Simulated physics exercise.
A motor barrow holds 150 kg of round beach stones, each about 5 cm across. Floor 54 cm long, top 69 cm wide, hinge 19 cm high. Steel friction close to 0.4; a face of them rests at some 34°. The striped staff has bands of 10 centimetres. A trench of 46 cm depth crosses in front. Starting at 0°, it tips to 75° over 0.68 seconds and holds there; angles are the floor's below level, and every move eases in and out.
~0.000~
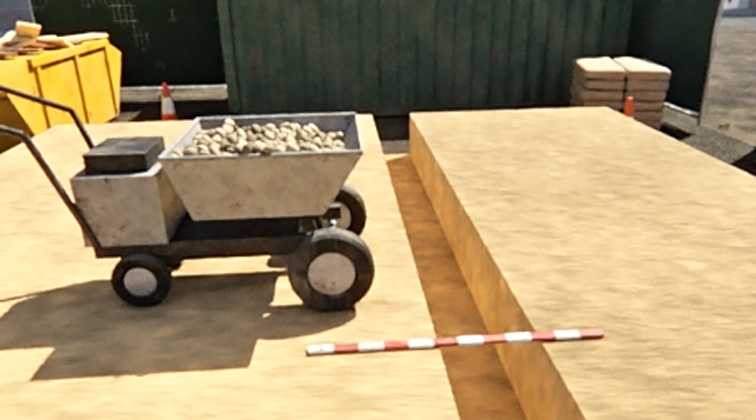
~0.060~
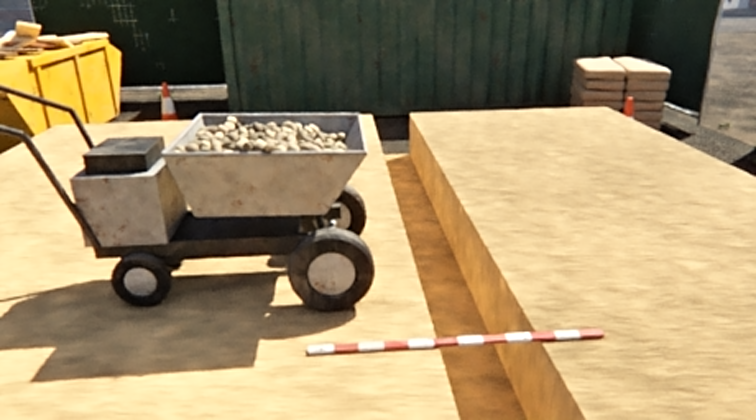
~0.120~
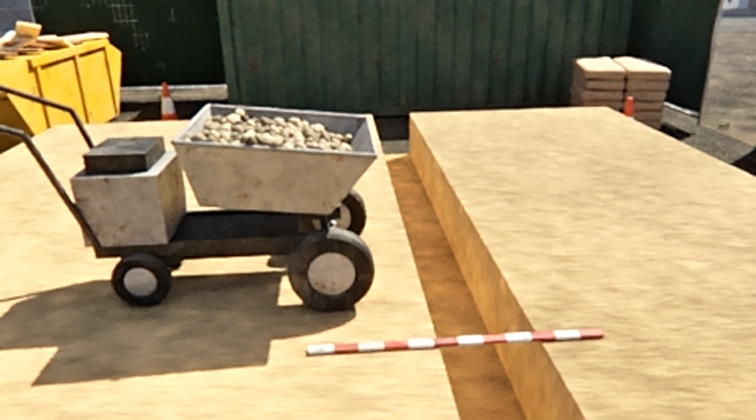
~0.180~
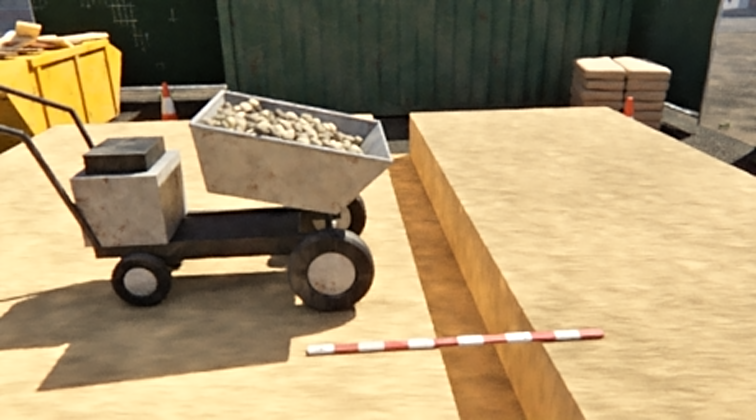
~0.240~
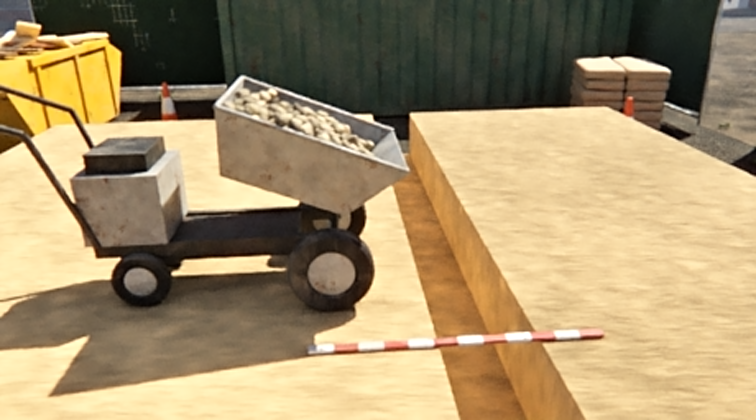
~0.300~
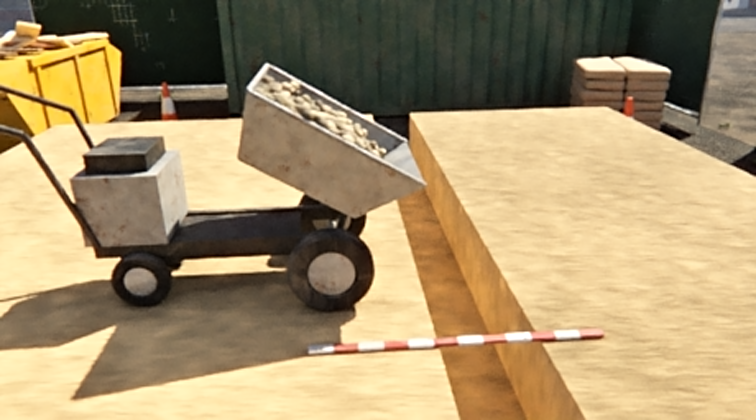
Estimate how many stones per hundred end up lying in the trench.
58 %.
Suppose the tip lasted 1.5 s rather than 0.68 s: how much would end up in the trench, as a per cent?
I'd put it at roughly 80 per cent.
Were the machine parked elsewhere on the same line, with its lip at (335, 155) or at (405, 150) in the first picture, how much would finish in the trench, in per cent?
It'd be around 85 per cent and after that around 25 per cent.
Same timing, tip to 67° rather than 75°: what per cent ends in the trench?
I'd guess some 60 in a hundred.
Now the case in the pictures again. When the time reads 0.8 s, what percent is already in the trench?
Roughly 30 percent of the load.
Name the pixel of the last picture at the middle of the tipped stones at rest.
Near (487, 322).
After 0.5 s the floor is at 63°; 100 % in the skip; the foremost stones are at (448, 210).
After 0.8 s the floor is at 75°; 53 % in the skip, 30 % in the trench, 17 % past the trench; the foremost stones are at (538, 260).
After 1.1 s the floor is at 75°; 12 % in the skip, 46 % in the trench, 42 % past the trench; the foremost stones are at (715, 260).
After 3.1 s the floor is at 75°; 0 % in the skip, 58 % in the trench, 42 % past the trench; the foremost stones are past the picture's edge.
